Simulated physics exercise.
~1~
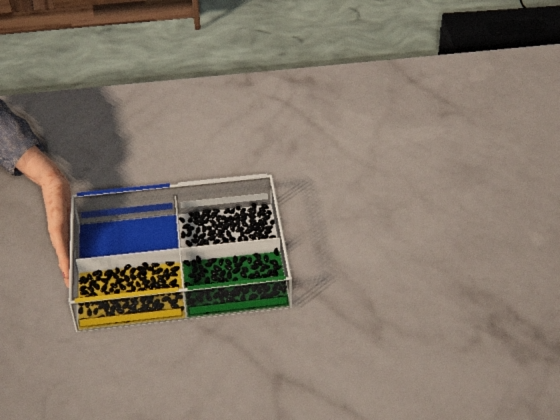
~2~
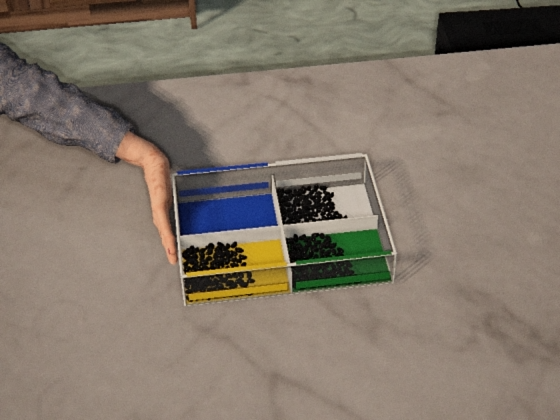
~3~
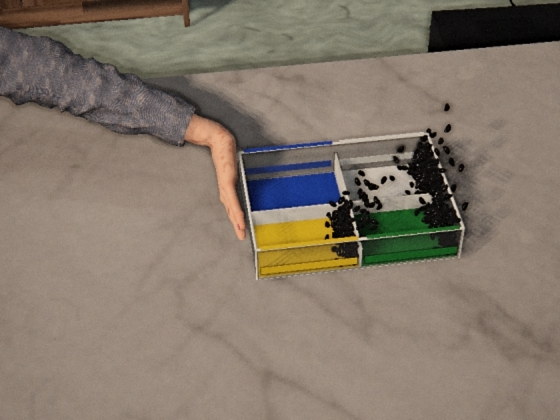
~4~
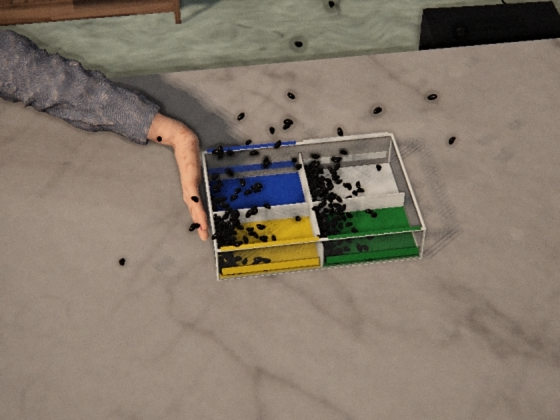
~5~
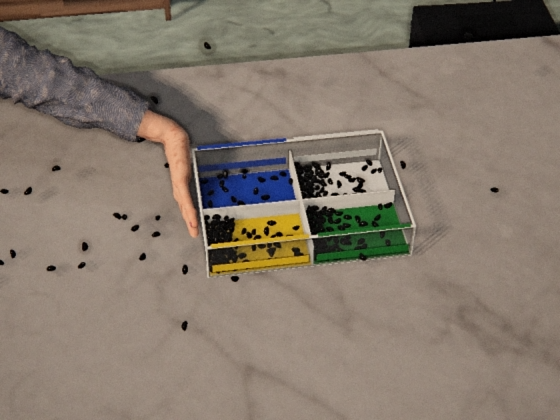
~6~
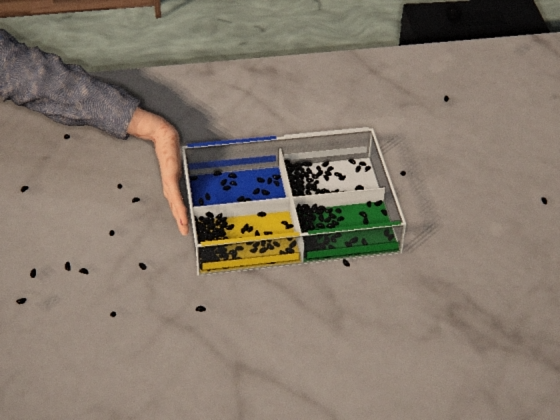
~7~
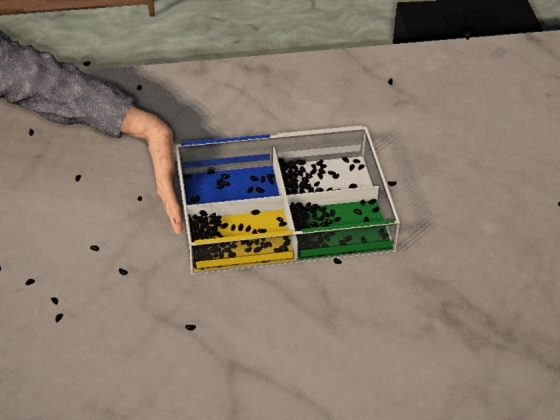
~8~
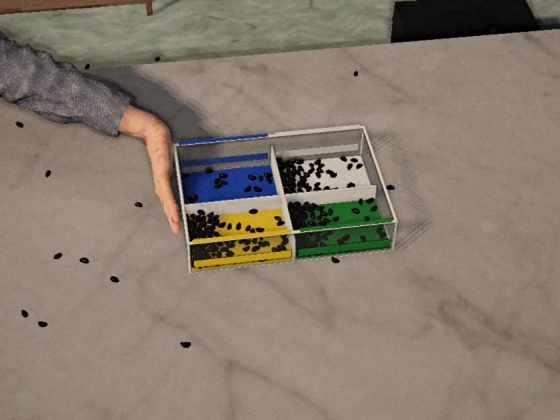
A hand in a grey sleeve reaches in from the left and holds a clear-walled tray on a pale marble counter, seen from above at an angle. The tray has four compartments, blue and white at the back, yellow and green in front, with black beans in all but the blue one. The hand pushes the tray right, and the beans bunch leftward, then surge right and fly up as it slows. The tray shifts back left, scattering beans through the air. It settles with some in the blue section and others strewn across the counter.
